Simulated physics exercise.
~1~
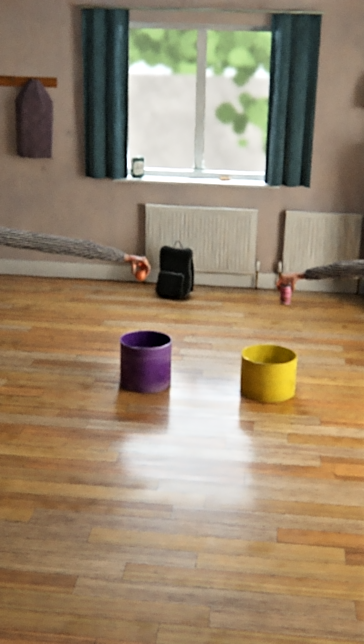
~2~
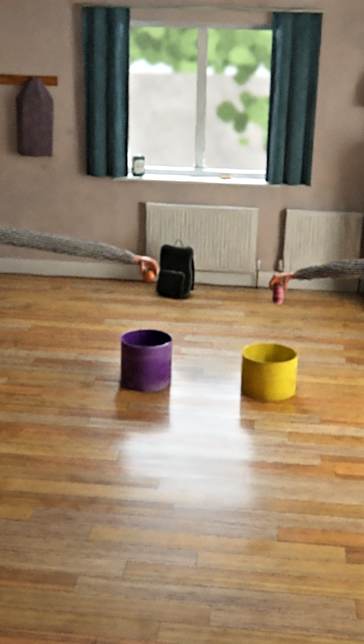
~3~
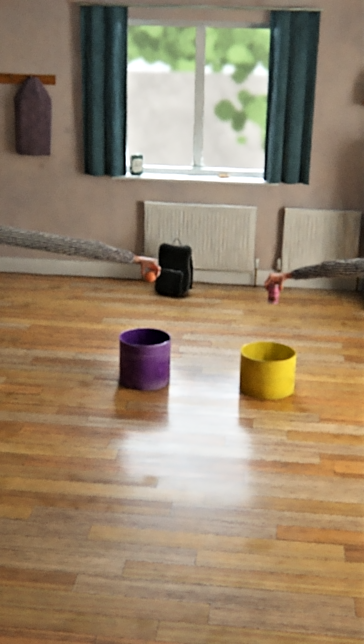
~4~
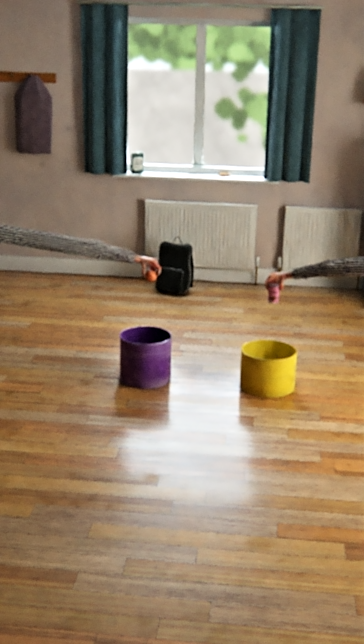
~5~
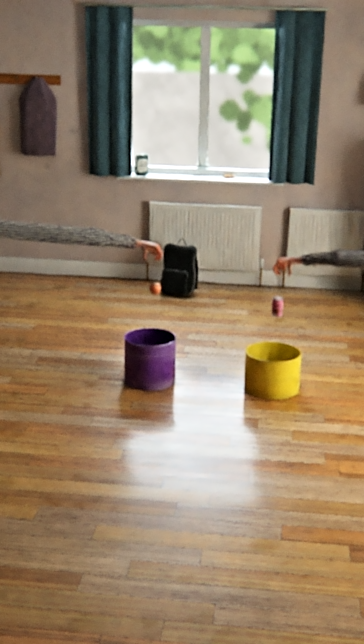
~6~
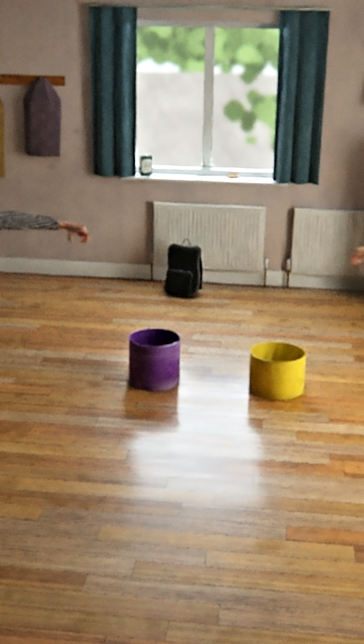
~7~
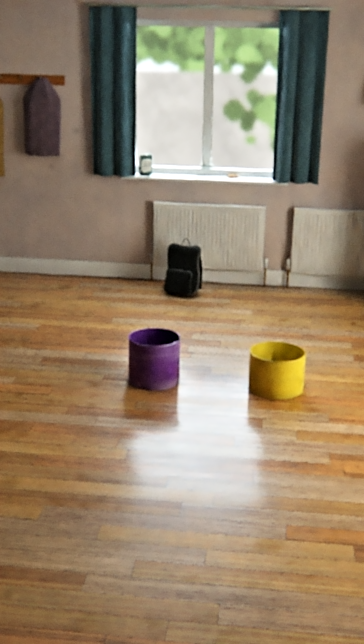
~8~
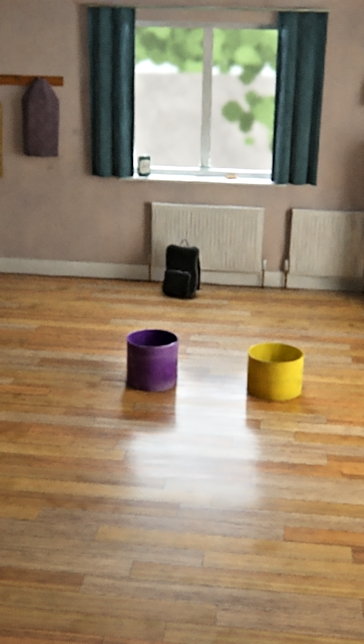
Two hands release an orange tomato and a pink tin, which drop into separate bins.
